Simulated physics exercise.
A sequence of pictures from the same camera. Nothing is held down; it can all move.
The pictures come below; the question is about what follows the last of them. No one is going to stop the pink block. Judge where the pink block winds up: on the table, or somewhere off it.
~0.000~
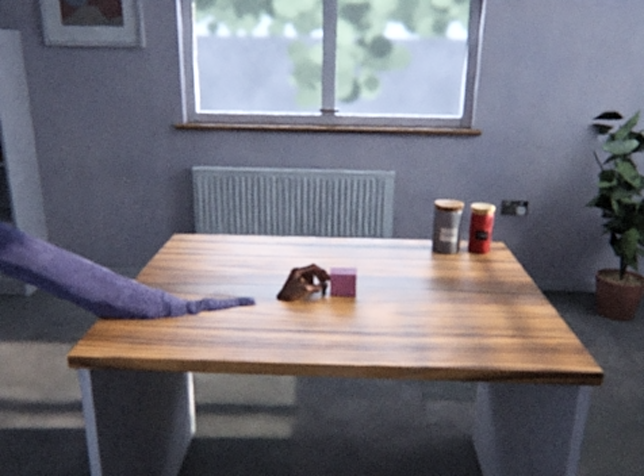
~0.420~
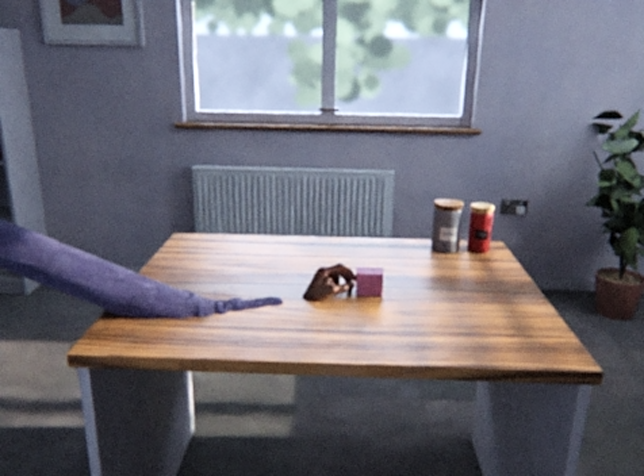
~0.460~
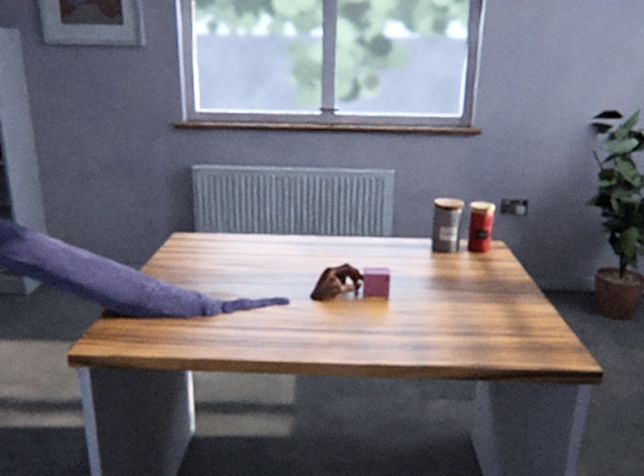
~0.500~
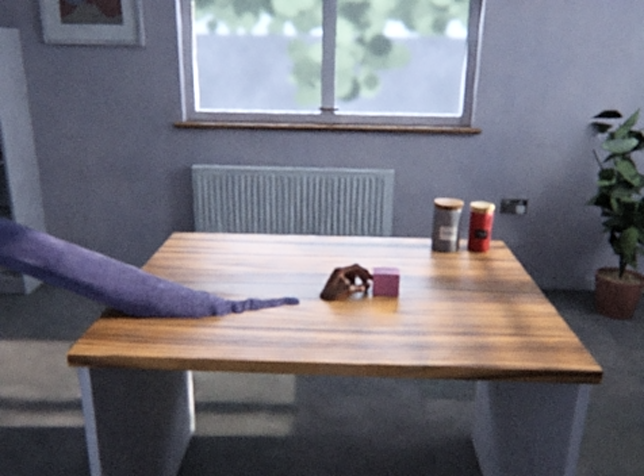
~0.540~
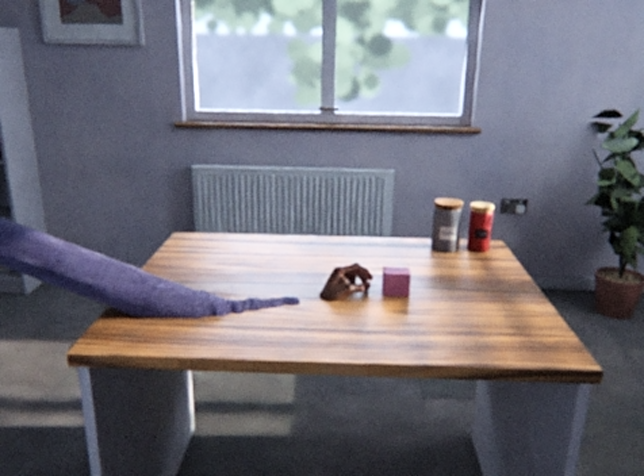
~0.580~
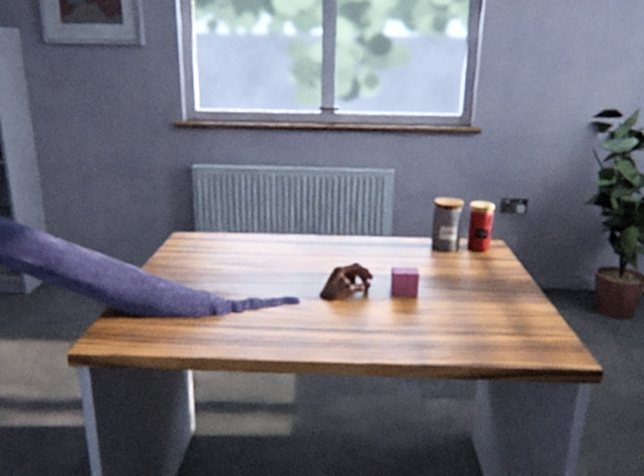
Spared a fall.
Around 0.68 s, pink block displaced about its own width near (419, 282).
Around 0.78 s, pink block displaced about its own width near (423, 282).
Finally (1.3 s), moved from the start, pink block. Final places as the last picture's camera would see them, pink block near (423, 282).
